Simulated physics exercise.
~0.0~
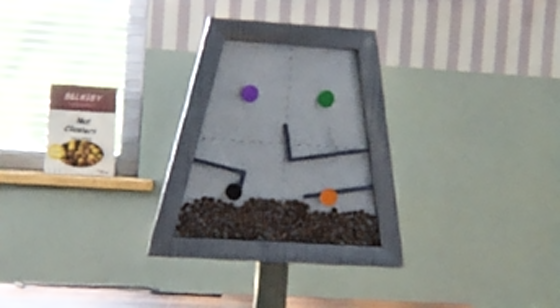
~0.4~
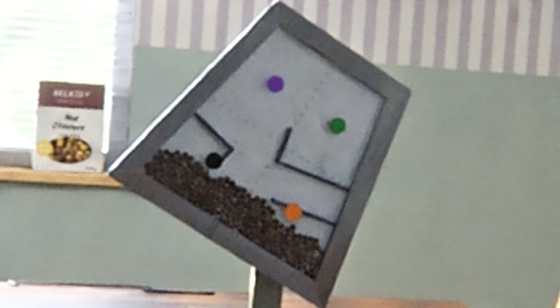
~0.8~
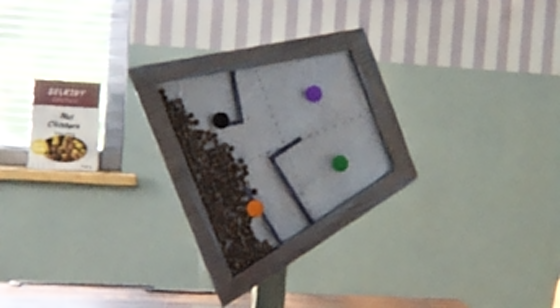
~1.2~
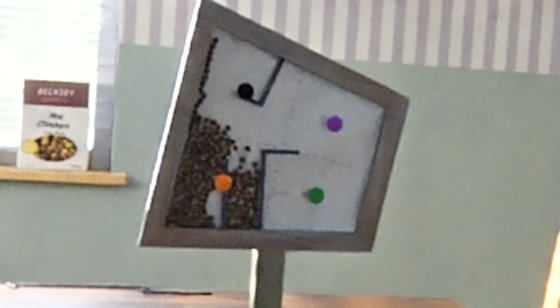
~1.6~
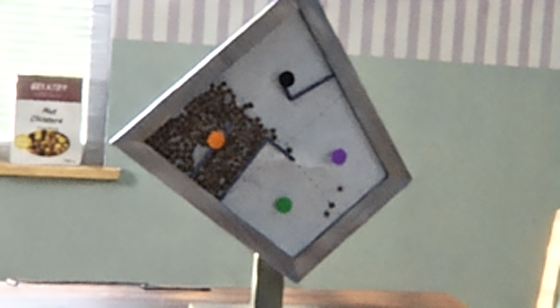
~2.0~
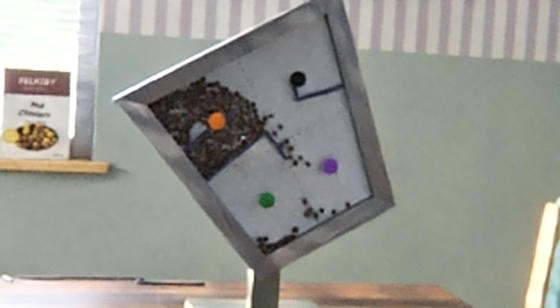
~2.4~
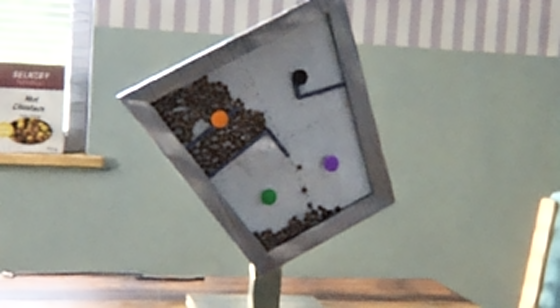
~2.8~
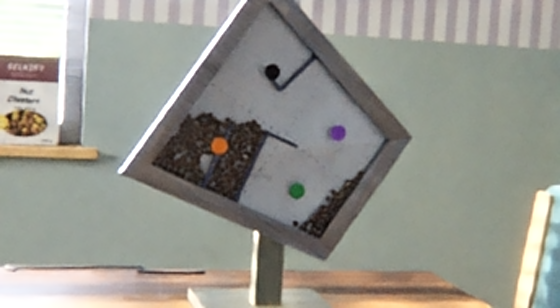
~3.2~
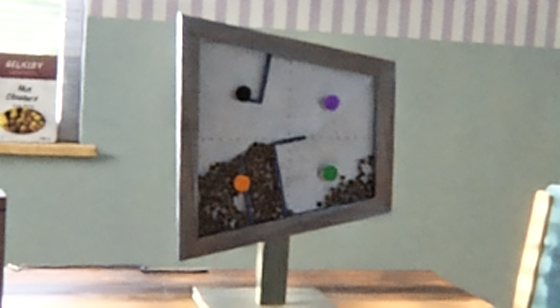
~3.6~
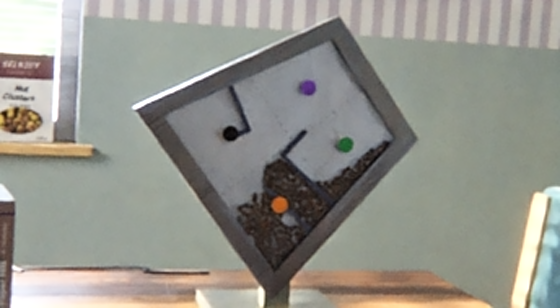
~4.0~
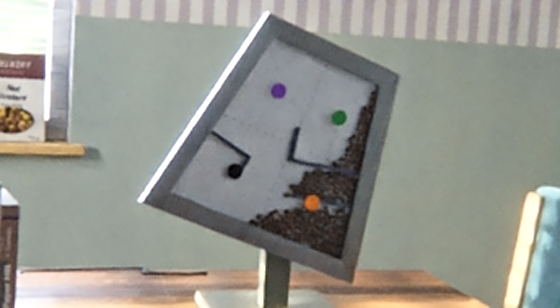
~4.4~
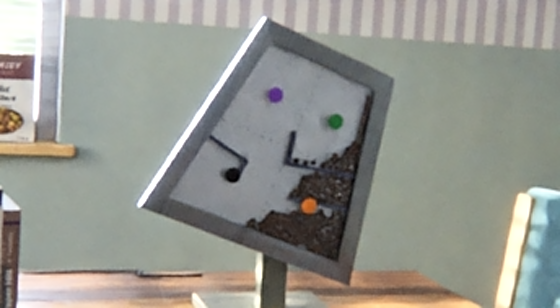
A grey-framed, clear-faced case stands on a post above a wooden table, seen from the front, with a striped green wall and a food box on a windowsill behind. Dark beads lie along its bottom, below purple, green, black and orange stickers. The case turns clockwise, carrying most beads up around the orange sticker on the left, while some spill toward the green and purple side. It pauses, then swings back, and the beads slide down and rightward. It stops still tilted clockwise, with beads heaped around orange at lower right, some reaching green, and none by purple.
